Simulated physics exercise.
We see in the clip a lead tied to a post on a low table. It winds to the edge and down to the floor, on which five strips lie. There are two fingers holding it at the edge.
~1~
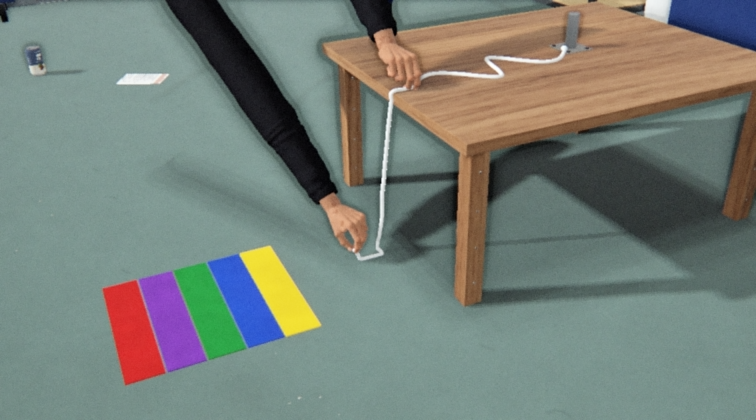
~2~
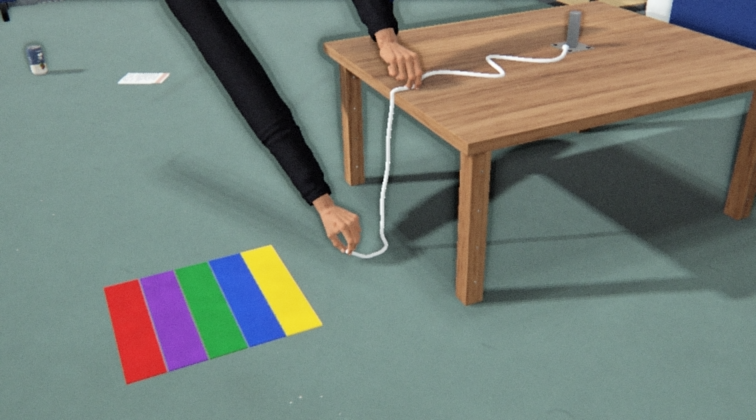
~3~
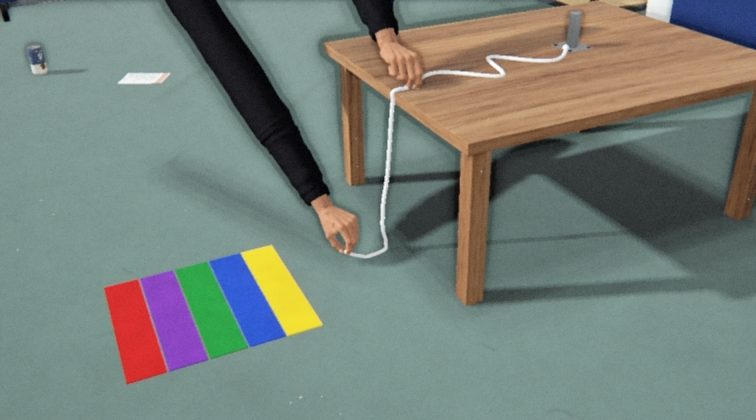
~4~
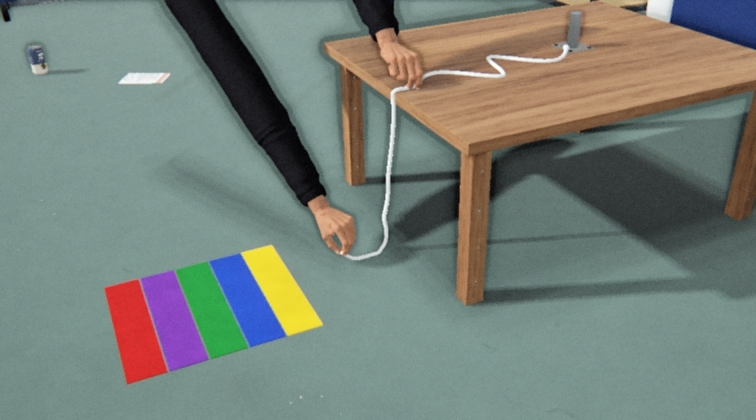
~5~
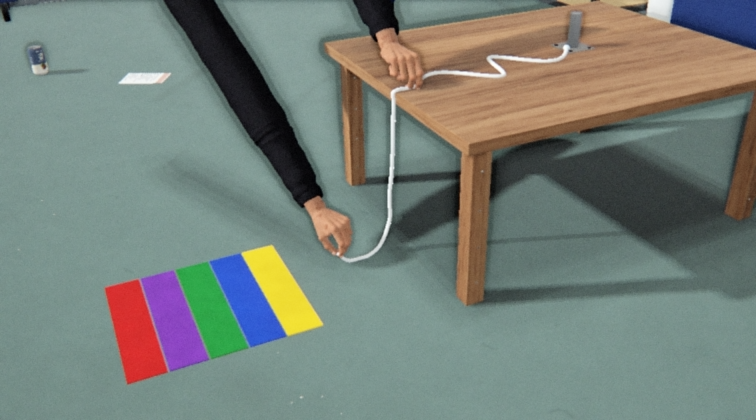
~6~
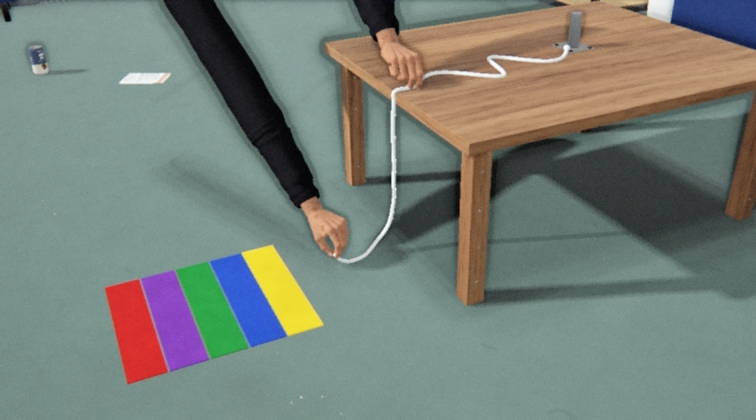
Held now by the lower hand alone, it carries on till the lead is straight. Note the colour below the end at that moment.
Colour below: Red.
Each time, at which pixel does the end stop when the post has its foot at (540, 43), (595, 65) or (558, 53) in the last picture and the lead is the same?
Near (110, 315); near (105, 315); near (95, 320).
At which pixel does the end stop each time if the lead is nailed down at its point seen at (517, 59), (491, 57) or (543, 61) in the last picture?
Pixel spots, one per try: About (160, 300), (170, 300), (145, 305).
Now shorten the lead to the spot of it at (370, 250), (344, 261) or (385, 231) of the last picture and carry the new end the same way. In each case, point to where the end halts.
In order, it comes to rest around (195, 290), (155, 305) and (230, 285).
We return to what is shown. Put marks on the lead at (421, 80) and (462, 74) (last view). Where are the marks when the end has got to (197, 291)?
(377, 138) and (392, 87).
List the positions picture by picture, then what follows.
The first picture shows end (354, 250); yellow (294, 314); blue (258, 325); green (220, 336); purple (181, 347); red (140, 359).
The second picture shows end (347, 251); lead through (559, 59) (488, 58) (474, 75) (415, 87) (388, 154) (382, 225).
The third picture shows end (345, 252).
The fourth picture shows end (342, 253); lead through (560, 59) (488, 58) (475, 75) (416, 87) (391, 154) (385, 225).
The fifth picture shows end (338, 254).
The sixth picture shows end (335, 255); lead through (560, 59) (489, 58) (476, 75) (416, 87) (394, 154) (388, 225).
A little later, end near (197, 291); over green.
Next, end near (156, 302); over purple.
When it is tight, end near (131, 309); over red. It halts on the red strip.
